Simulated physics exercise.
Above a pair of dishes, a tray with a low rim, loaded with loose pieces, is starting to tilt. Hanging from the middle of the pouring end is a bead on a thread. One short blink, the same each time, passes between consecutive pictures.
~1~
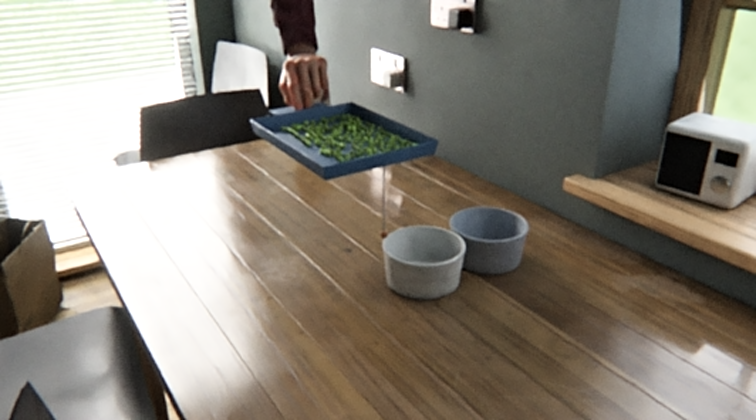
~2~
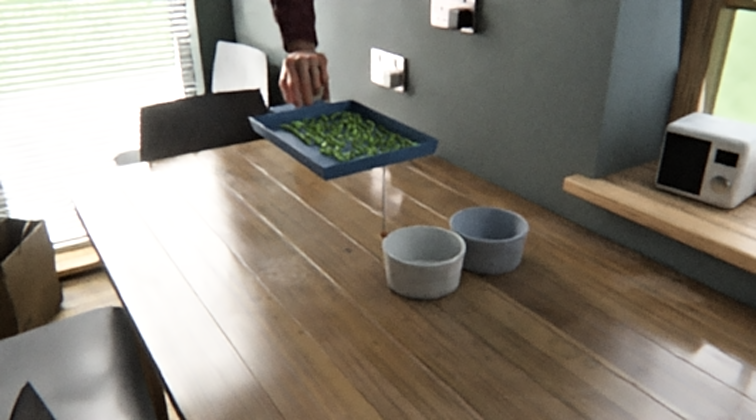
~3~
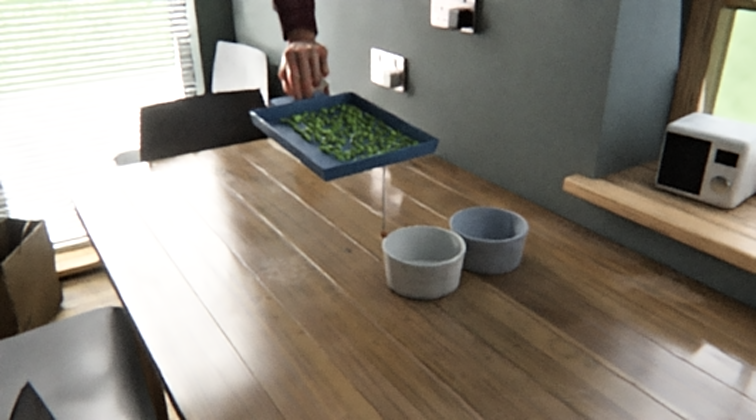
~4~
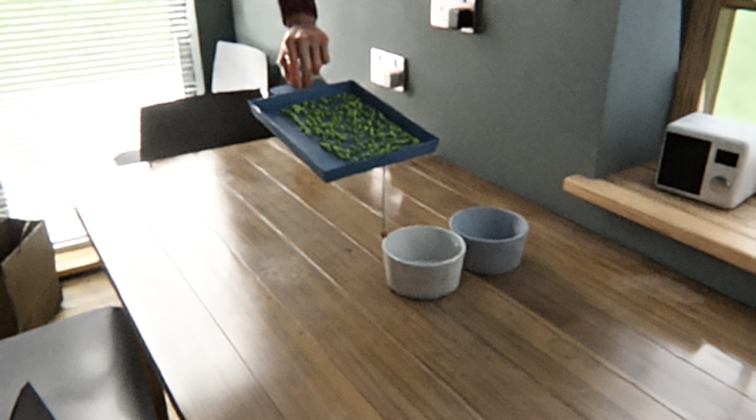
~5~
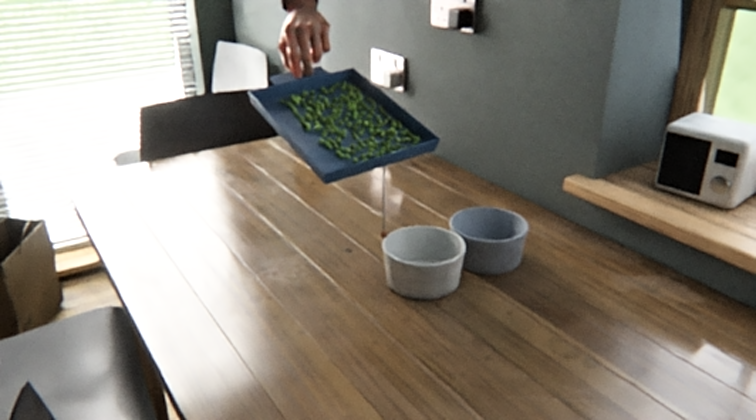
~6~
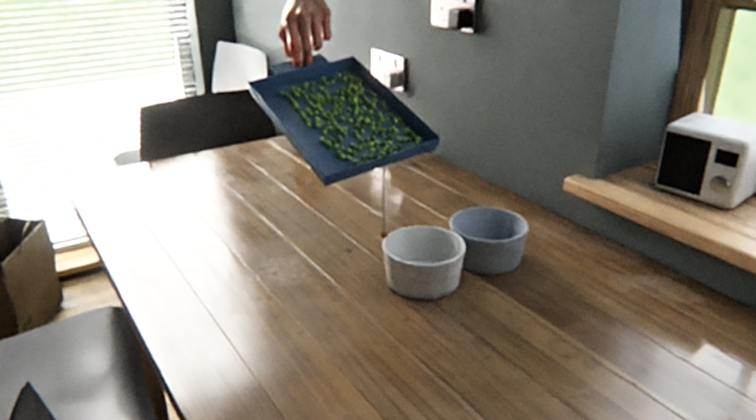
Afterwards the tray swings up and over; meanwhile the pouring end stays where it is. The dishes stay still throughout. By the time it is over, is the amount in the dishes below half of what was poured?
Yes.
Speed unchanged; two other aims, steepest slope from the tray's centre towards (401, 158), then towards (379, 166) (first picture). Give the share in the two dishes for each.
About 90 % and about 50 %.
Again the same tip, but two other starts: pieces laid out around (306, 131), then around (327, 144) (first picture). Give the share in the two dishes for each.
About 0 % and 0 %.
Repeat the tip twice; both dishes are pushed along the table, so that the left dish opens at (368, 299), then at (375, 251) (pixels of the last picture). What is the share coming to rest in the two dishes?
That makes 20 per cent, followed by 40 per cent.
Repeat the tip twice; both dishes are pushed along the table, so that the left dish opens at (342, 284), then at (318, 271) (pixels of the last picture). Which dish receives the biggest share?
Well, first the left-hand one, then the left-hand one.
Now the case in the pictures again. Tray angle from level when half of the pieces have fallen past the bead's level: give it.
Near 110 degrees.
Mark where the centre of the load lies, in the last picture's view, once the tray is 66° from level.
Close to (361, 162).
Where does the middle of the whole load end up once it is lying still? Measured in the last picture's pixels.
Somewhere around (358, 318) in the last picture.
Soon after the last picture, tray tipped steeply; nearly all on the tray; a stray few outside both; a small part in the air.
A little later, tray tipped past a quarter turn; about half on the tray; about a quarter outside both; about a quarter in the air.
Later still, tray tipped past a quarter turn; a small part in the left dish; nearly all outside both.
At rest, tray tipped past a quarter turn; a small part in the left dish; none in the right dish; nearly all outside both.
